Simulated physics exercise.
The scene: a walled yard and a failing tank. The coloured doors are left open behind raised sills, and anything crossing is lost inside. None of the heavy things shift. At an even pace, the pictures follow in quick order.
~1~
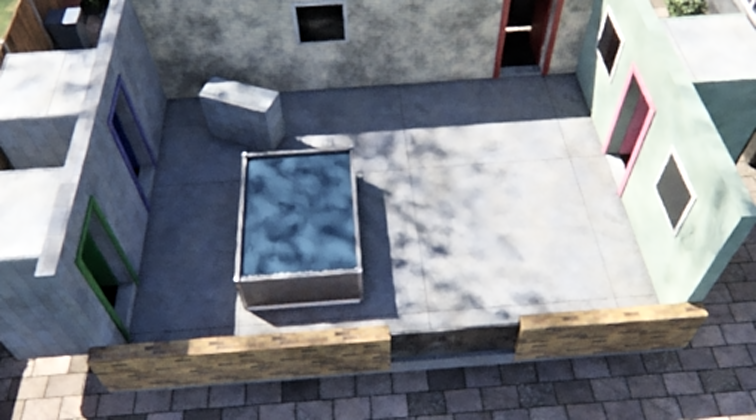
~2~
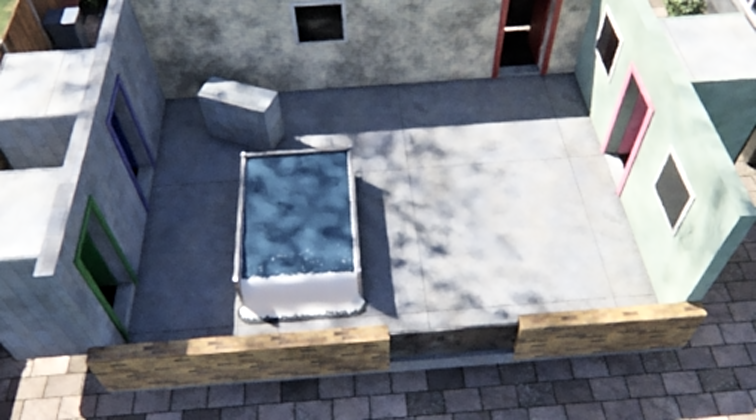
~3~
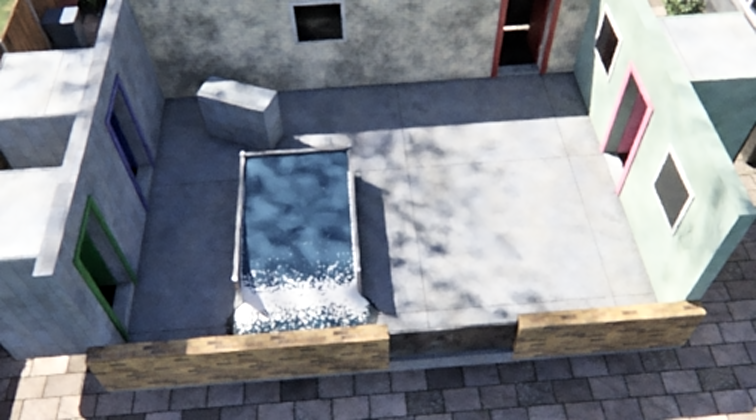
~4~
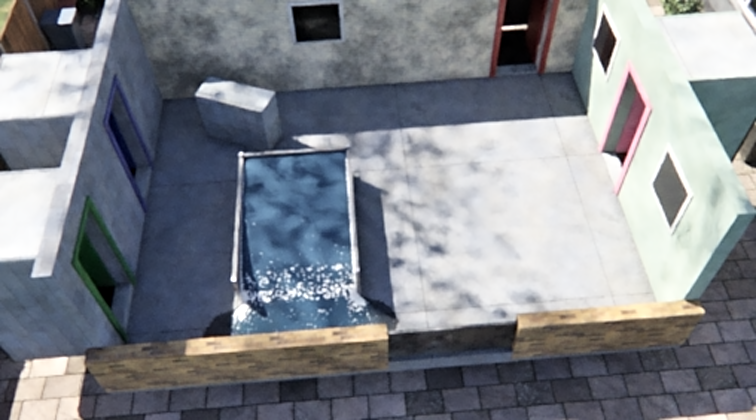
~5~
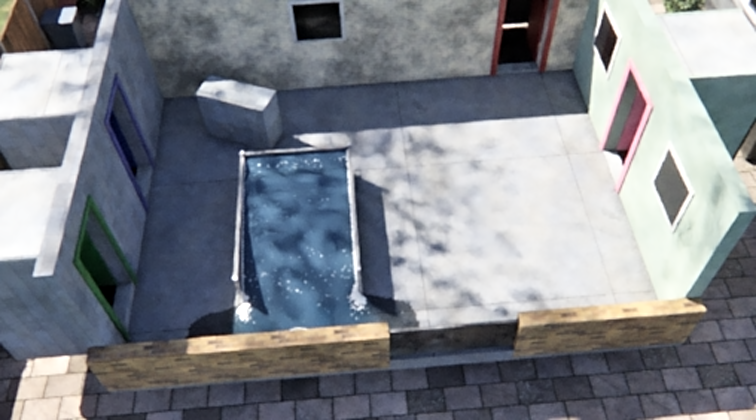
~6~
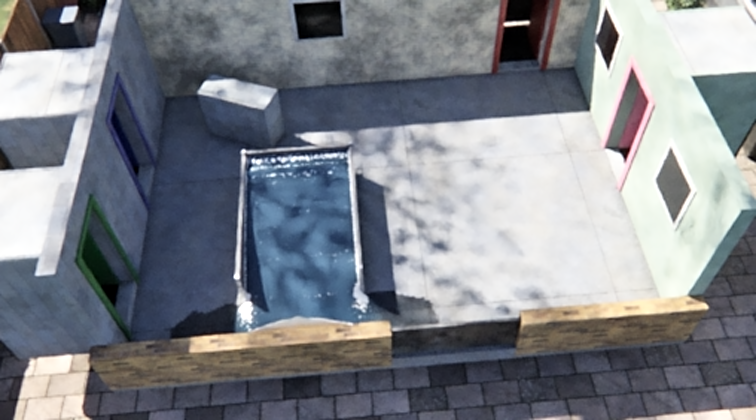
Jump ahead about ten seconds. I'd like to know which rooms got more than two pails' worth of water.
Sure: The pink door got more than that; the red door got more than that; the blue door got no more than that; the green door got more than that.
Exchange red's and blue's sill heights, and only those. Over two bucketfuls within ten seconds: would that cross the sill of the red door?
The red door remains within bounds, I think.
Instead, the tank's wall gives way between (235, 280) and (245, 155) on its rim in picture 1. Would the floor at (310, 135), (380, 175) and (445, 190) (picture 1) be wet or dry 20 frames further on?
Point by point: Swamped, untouched and untouched.
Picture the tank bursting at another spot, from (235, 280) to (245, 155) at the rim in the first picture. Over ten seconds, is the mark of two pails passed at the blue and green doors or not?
The blue door ends up above and the green door ends up above.
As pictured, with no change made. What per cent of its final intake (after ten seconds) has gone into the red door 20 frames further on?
Around 0 percent.
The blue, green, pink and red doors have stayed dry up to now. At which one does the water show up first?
It's the green door.
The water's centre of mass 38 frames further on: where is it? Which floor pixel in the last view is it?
My pick is pixel (361, 219).
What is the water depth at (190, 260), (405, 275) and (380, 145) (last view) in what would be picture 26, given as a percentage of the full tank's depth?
Readings in sequence: 10, 2, 0 percent.
A moment on, water covers 15 % of the floor; the pink door not reached, the red door not reached, the blue door not reached, the green door wet at the sill, nothing in.
Next, water covers 30 % of the floor; the pink door not reached, the red door not reached, the blue door not reached, the green door over two buckets in.
Then, water covers 55 % of the floor; the pink door under two buckets in, the red door not reached, the blue door wet at the sill, nothing in, the green door far over two buckets in.
Later, water covers 80 % of the floor; the pink door over two buckets in, the red door under two buckets in, the blue door wet at the sill, nothing in, the green door far over two buckets in.
In the end, water covers 100 % of the floor; the pink door over two buckets in, the red door over two buckets in, the blue door wet at the sill, nothing in, the green door far over two buckets in.
